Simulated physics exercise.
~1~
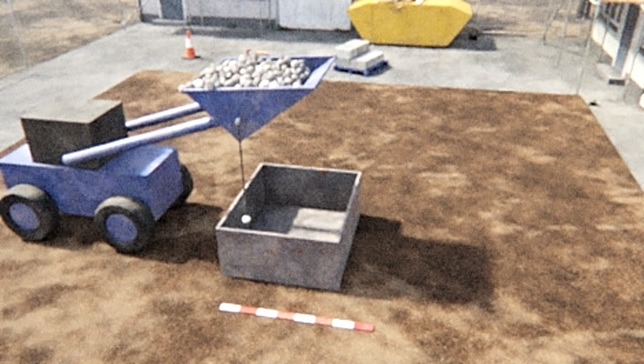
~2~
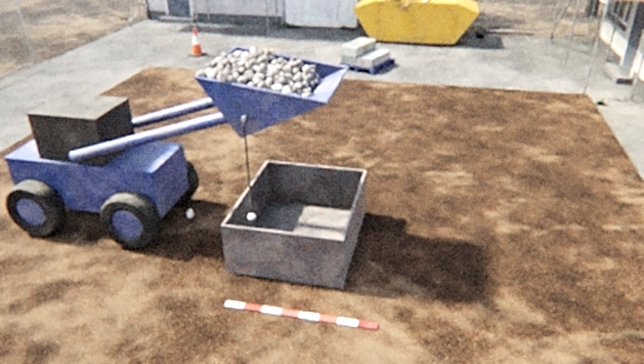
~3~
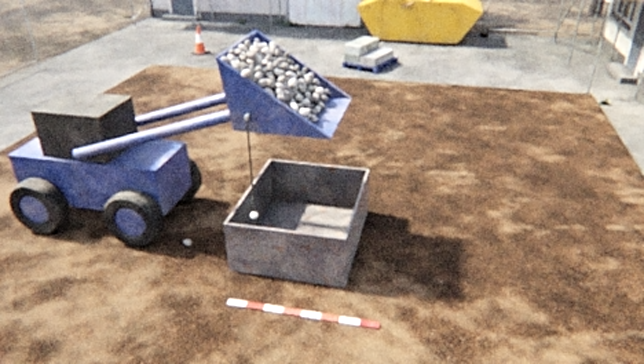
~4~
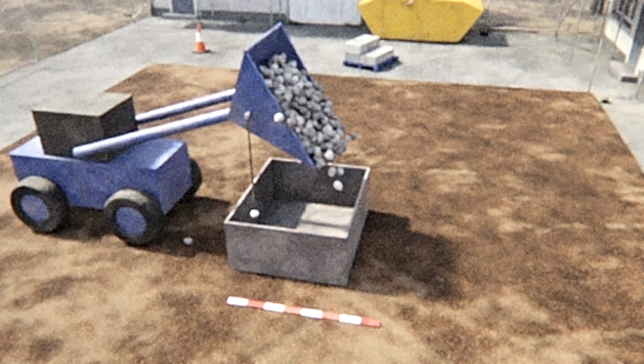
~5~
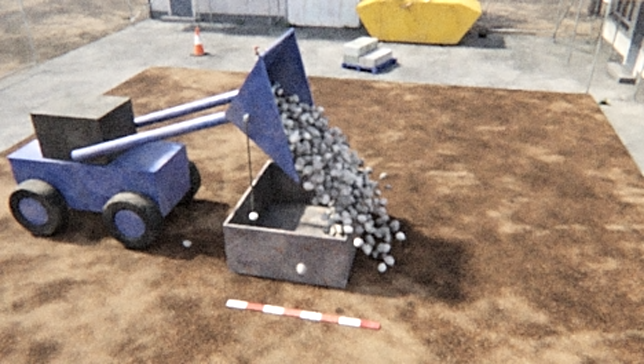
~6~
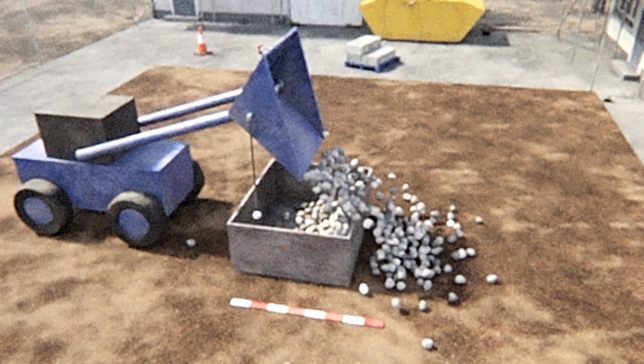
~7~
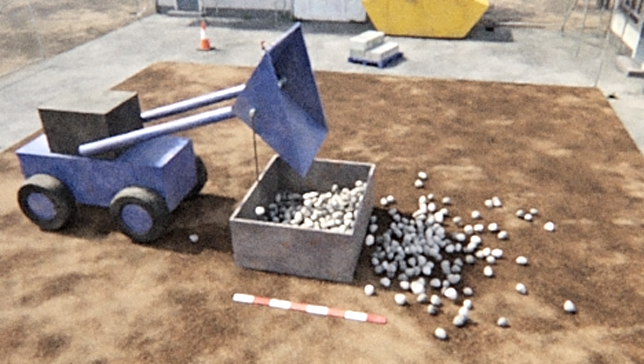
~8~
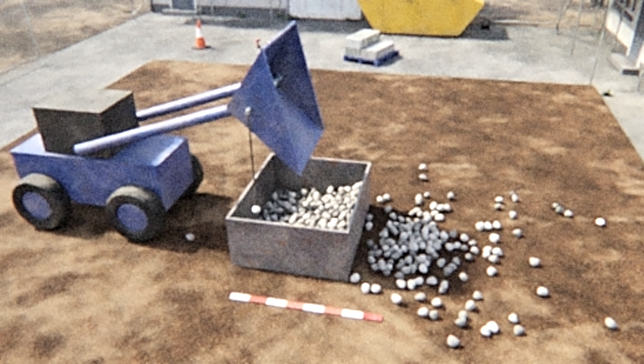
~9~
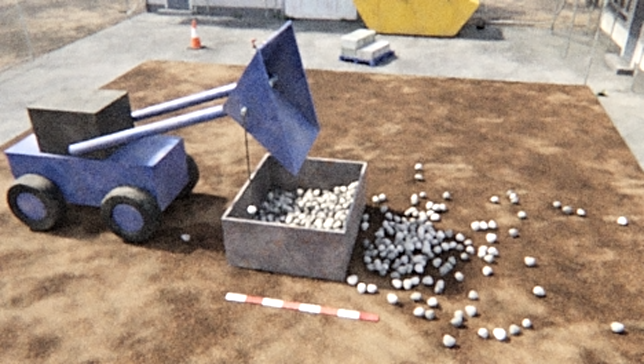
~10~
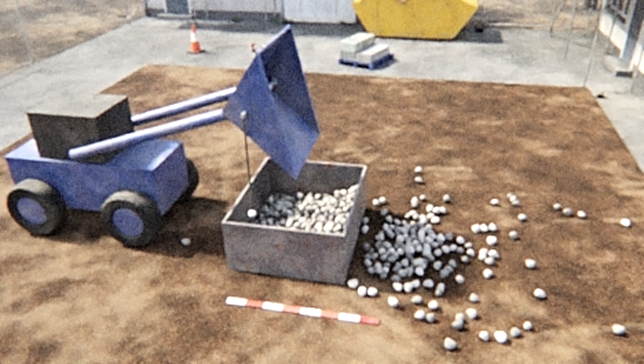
In this clip, a blue loader tips its raised bucket of pale, smooth stones forward over a grey open bin, and they pour out; most settle inside, while many spill past the right side and lie scattered on the brown ground beneath the empty, tilted bucket.
